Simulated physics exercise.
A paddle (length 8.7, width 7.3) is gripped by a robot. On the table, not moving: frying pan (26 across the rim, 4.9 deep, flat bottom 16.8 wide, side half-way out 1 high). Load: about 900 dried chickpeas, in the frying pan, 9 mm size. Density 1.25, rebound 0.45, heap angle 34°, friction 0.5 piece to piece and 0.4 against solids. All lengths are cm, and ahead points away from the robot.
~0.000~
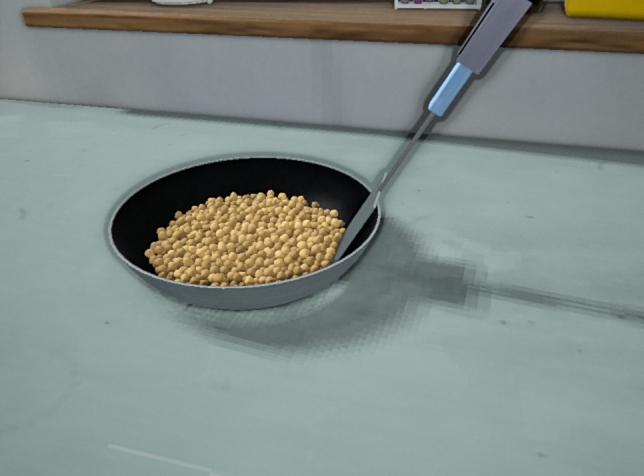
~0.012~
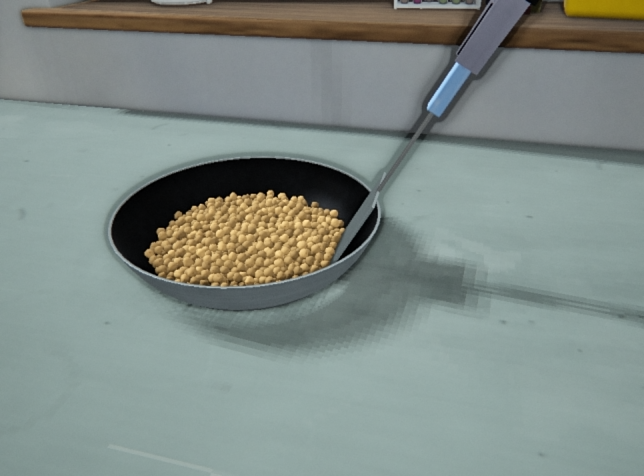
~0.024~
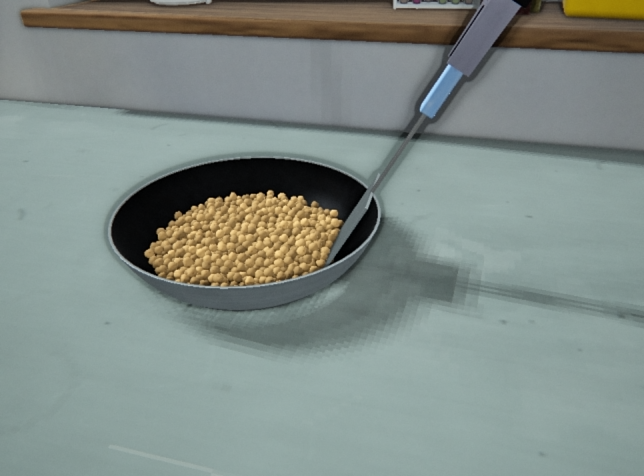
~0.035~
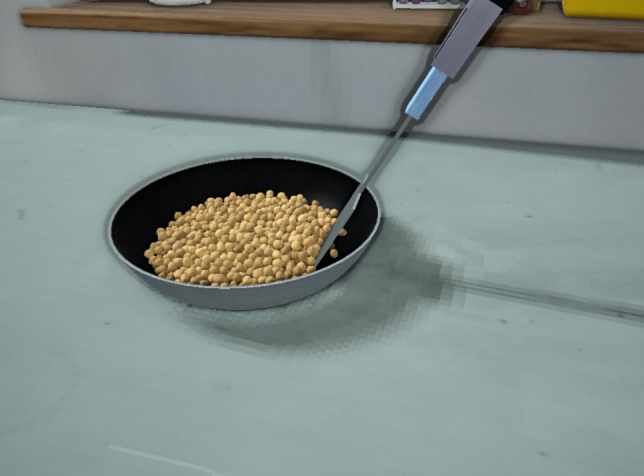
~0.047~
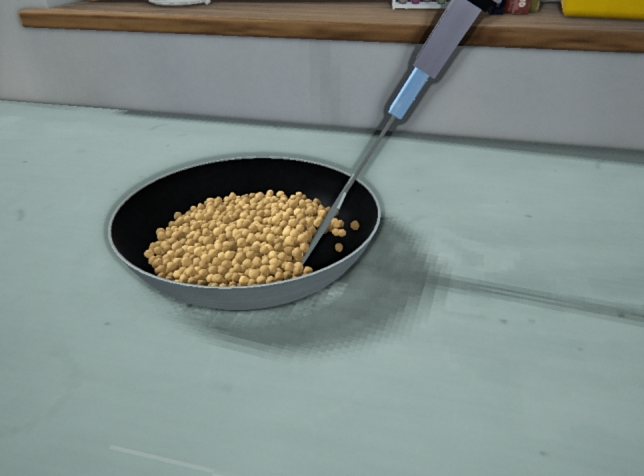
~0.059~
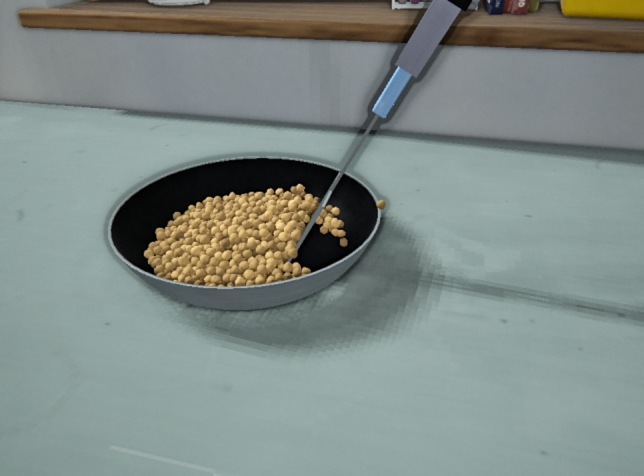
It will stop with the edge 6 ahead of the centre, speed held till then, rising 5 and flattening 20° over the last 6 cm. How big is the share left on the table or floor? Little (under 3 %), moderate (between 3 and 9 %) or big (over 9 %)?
Share on the table or floor: Big (over 9 %).
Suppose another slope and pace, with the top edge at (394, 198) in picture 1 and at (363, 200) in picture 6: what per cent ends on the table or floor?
About 5 per cent.
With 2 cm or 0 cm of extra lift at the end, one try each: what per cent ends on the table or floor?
About 5 and 0 per cent.
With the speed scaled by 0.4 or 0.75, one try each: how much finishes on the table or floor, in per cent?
About 0 and 5 per cent.
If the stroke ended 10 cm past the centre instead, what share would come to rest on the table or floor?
In that case some 20 per cent.
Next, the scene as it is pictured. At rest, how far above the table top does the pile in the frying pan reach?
Some 4.5 cm.
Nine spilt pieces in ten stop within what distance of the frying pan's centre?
Some 70 cm.
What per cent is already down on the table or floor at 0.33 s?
About 10 per cent.
After 0.09 s, sloping 62°, highest piece 12 above the table; 899 in the frying pan, 1 on the blade or in flight.
After 0.12 s, sloping 55°, highest piece 17 above the table; 899 in the frying pan, 1 on the blade or in flight.
After 0.33 s, sloping 42°, highest piece 29 above the table; 789 in the frying pan, 108 on the table or floor, 3 on the blade or in flight.
After 1.38 s, sloping 42°, highest piece 4 above the table; 789 in the frying pan, 111 on the table or floor.
At rest, 789 in the frying pan, 111 on the table or floor. That is 12 % on the table or floor.
